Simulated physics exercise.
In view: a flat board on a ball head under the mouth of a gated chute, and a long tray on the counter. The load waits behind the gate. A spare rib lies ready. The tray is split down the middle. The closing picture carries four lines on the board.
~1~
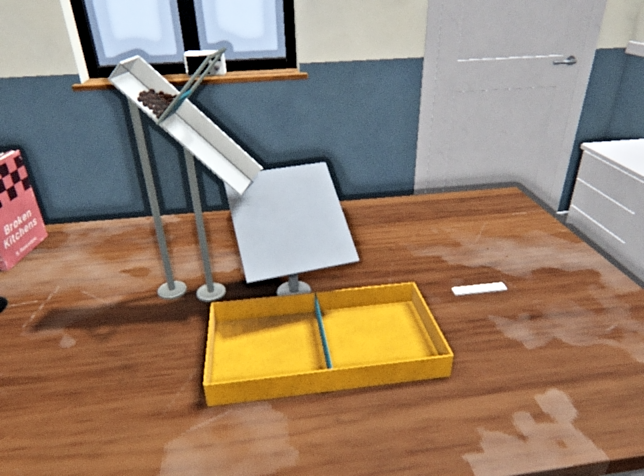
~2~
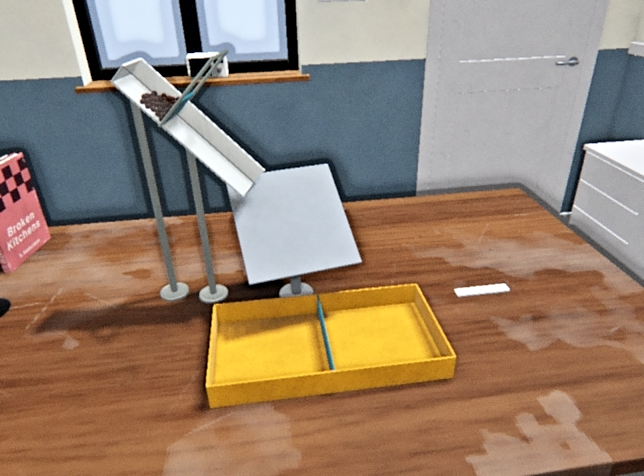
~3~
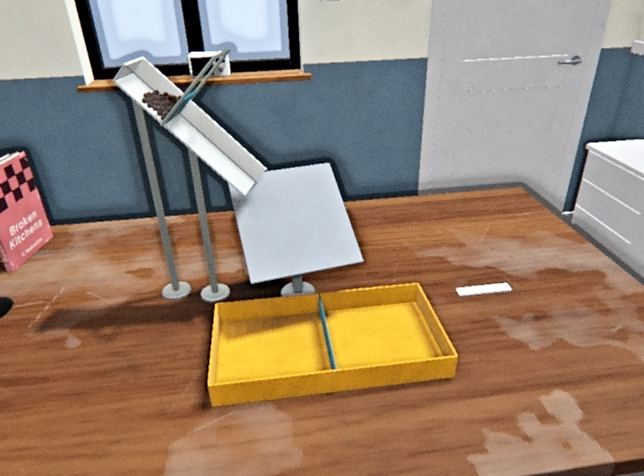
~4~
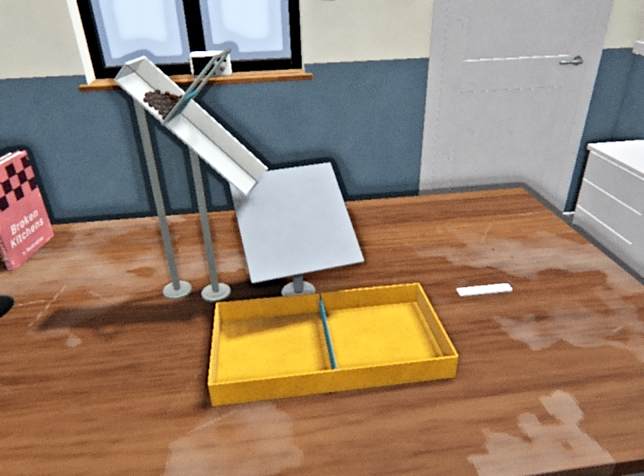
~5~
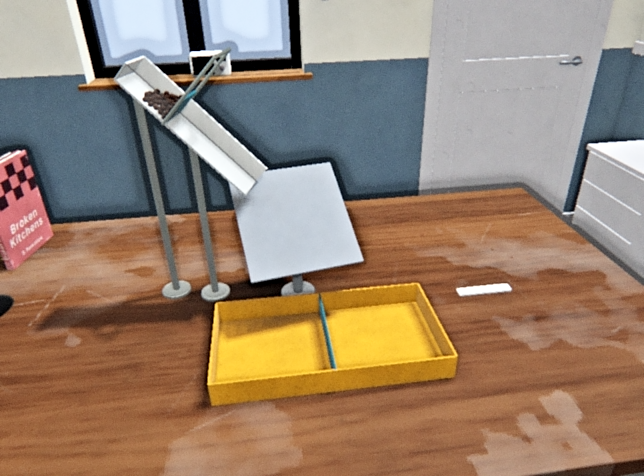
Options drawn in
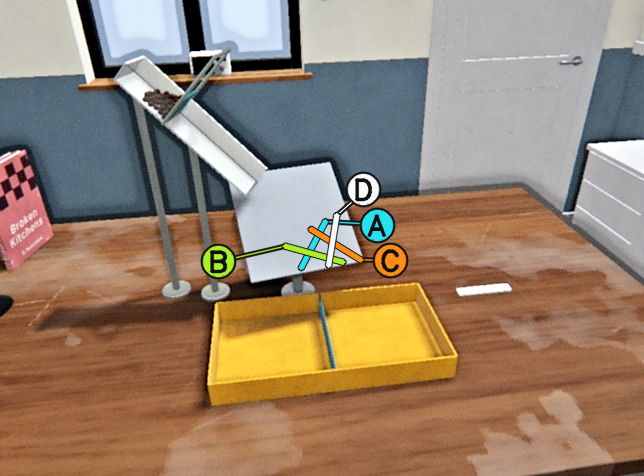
Only the camera seems to move, drifting very slightly at the start and then resting, while the small dark brown balls stay bunched behind the gate of the raised white chute. The chute slopes down rightward to a tilted pale grey board, behind a yellow tray split by a teal divider, with a small white strip at right. The wooden counter is seen from slightly above, before a blue-and-cream wall with a window, a grey door and a pink book at left.
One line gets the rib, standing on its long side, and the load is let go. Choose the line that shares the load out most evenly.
Line D.
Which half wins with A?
More lands on the left.
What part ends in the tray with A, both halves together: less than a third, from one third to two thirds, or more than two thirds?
Line A gives more than two thirds.
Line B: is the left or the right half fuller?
More lands on the right.
On the marked copy, line A from (325, 221) to (301, 267); line B from (285, 246) to (342, 262); line C from (311, 229) to (360, 259); line D from (336, 215) to (328, 265).
For line A, of what is caught, most in the left half, a small part in the right.
For line B, of what is caught, a stray few in the left half, nearly all in the right.
For line C, of what is caught, a small part in the left half, nearly all in the right.
For line D, of what is caught, about half in the left half, about half in the right.
